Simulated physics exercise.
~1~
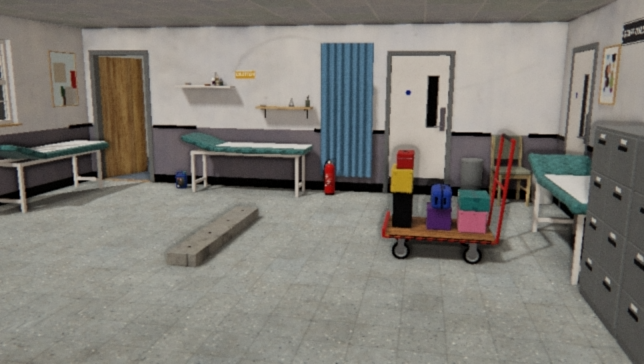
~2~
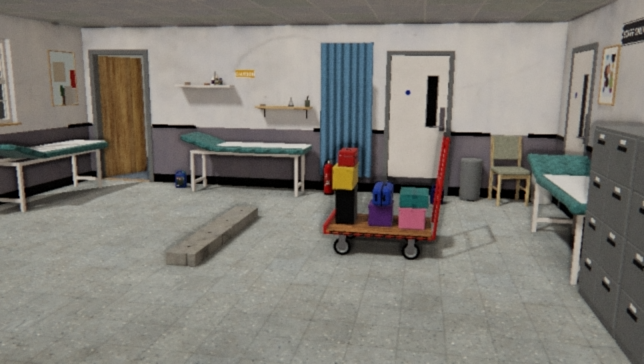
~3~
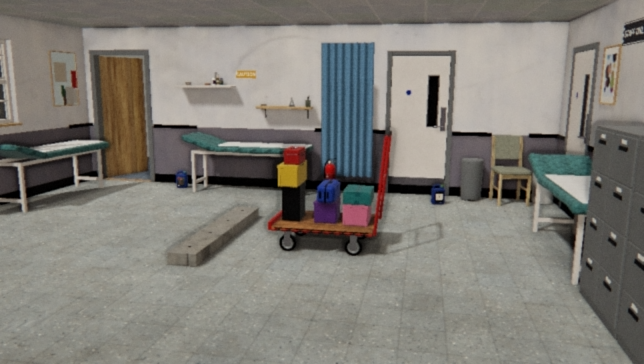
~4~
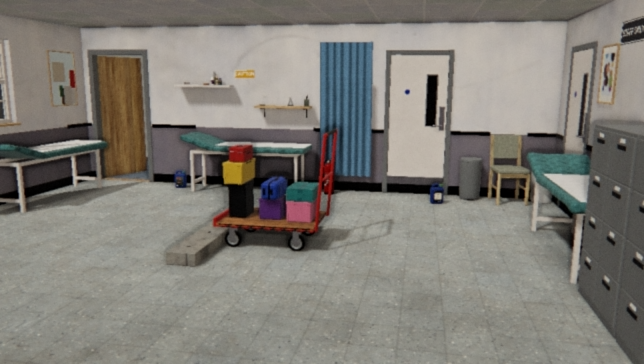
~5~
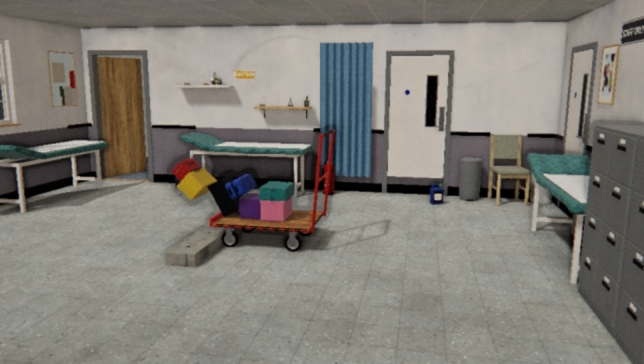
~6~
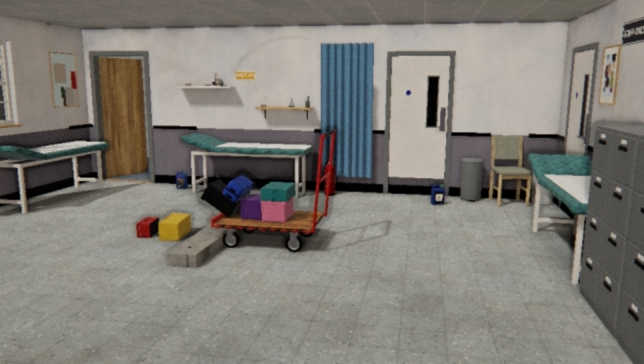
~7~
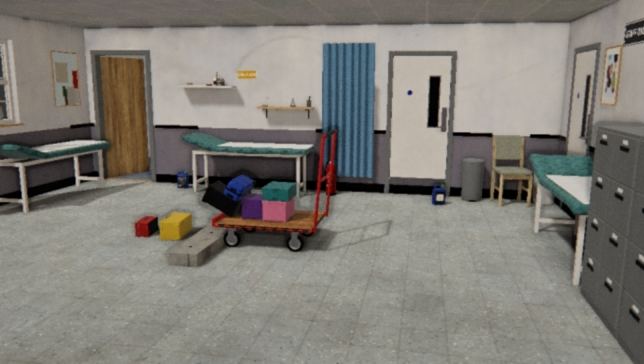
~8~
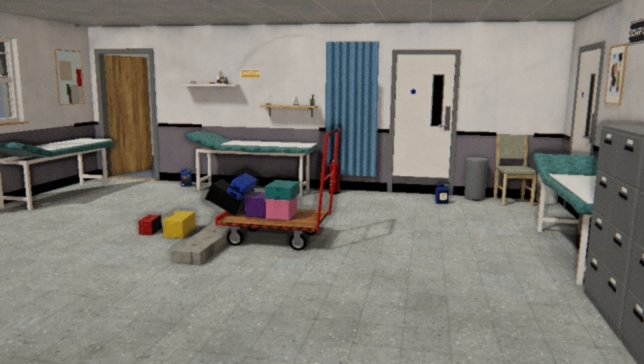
In a clinic room, a loaded trolley stops at a beam, spilling red and yellow boxes.
